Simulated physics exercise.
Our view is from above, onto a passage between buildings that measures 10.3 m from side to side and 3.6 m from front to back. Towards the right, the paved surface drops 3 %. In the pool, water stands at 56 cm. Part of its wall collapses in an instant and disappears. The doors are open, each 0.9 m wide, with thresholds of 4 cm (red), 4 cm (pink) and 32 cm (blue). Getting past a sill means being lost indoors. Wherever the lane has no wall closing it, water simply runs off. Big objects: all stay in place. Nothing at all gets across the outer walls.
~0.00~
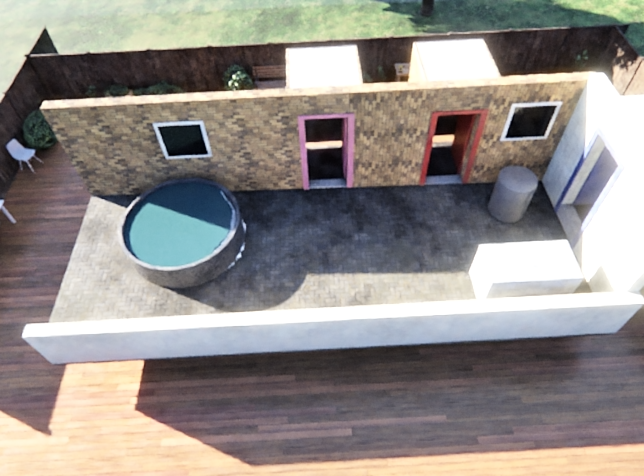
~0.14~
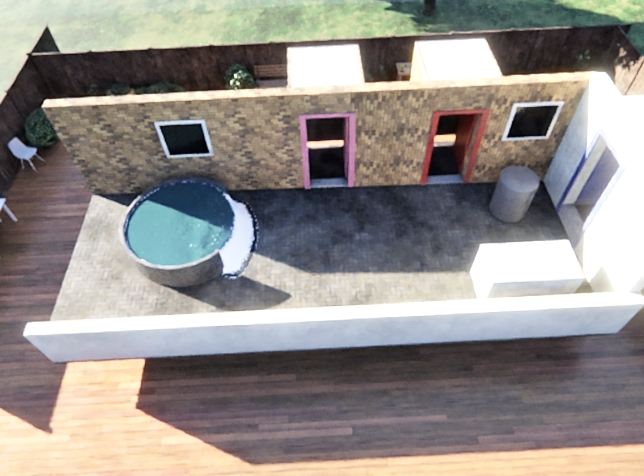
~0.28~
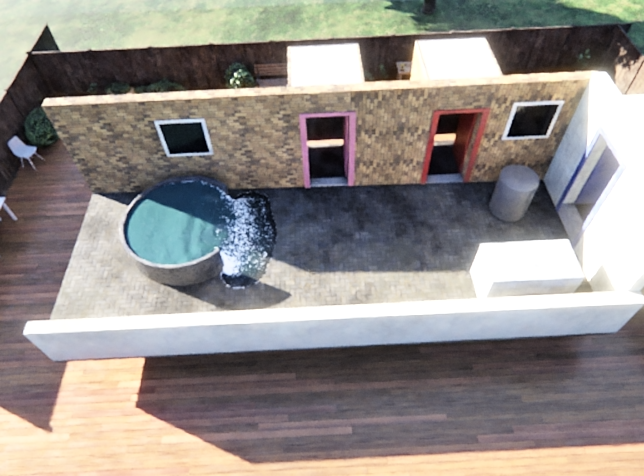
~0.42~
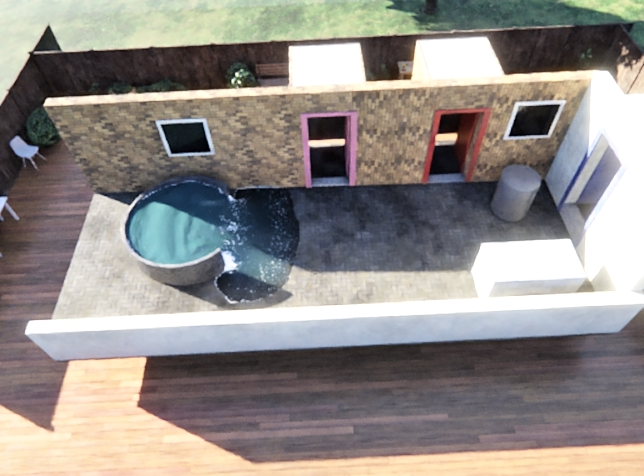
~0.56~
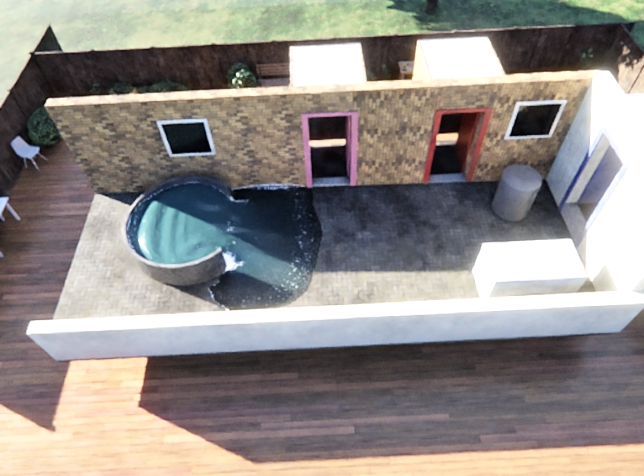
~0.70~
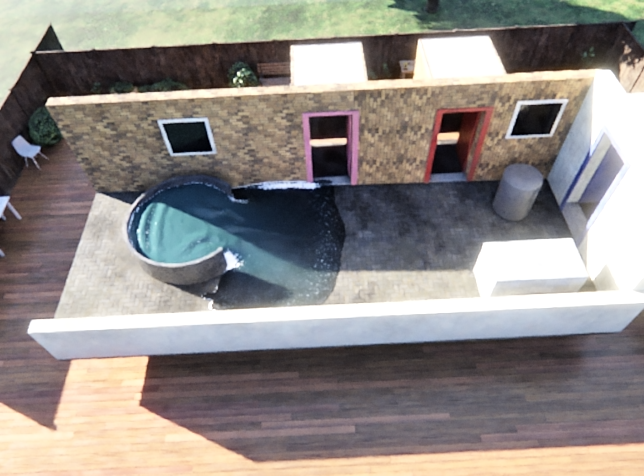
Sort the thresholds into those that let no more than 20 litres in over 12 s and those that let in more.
Sorted: The red door is among the leakers; the pink door is among the leakers; the blue door is among the holders.
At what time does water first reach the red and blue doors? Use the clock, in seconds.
Red 1.6 s, blue 2.8 s.
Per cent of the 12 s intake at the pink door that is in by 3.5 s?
Some 55 per cent by then.
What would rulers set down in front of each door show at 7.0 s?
Depths in cm: Red 16, pink 4, blue 26.
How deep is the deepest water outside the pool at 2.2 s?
Peak depth: Approx. 24 cm.
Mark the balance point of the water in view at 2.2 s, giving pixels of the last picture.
Pixel position near (299, 237).
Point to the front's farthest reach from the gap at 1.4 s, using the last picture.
(431, 183).
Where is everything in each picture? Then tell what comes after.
The first frame shows still water, 56 cm deep, in the pool at (181, 223).
In the second frame, water pours out at (241, 231) and has run 1.0 m, to (228, 274); deepest outside 29 cm, 56 cm at the pool's back.
In the third frame, the front is at (245, 283), 1.2 m from the gap at (241, 230); 1.5 m2 of floor is under water; 56 cm left at the back of the pool.
In the fourth frame, water pours out at (243, 231) and has run 1.6 m, to (258, 295); deepest outside 28 cm, 55 cm at the pool's back.
In the fifth frame, water pours out at (244, 231) and has run 1.9 m, to (308, 190); deepest outside 26 cm, 50 cm at the pool's back.
In the sixth frame, the front is at (329, 183), 2.3 m from the gap at (244, 230); 6.8 m2 of floor is under water; 46 cm left at the back of the pool.
After 1.4 s water covers 45 % of the floor and is deepest (24 cm) near (251, 237); red door not reached, pink door 10 cm at the sill, 6 L in, blue door not reached.
After 2.2 s water covers 60 % of the floor and is deepest (24 cm) near (478, 303); red door 7 cm at the sill, 0 L in, pink door 11 cm at the sill, 26 L in, blue door not reached.
After 3.5 s water covers 75 % of the floor and is deepest (38 cm) near (604, 315); red door 7 cm at the sill, 7 L in, pink door 7 cm at the sill, 54 L in, blue door 20 cm at the sill, 0 L in.
After 7.0 s water covers 70 % of the floor and is deepest (28 cm) near (562, 221); red door 16 cm at the sill, 46 L in, pink door 4 cm at the sill, 67 L in, blue door 26 cm at the sill, 0 L in.
After 12.0 s water covers 75 % of the floor and is deepest (19 cm) near (549, 191); red door 9 cm at the sill, 189 L in, pink door 7 cm at the sill, 96 L in, blue door 18 cm at the sill, 0 L in.
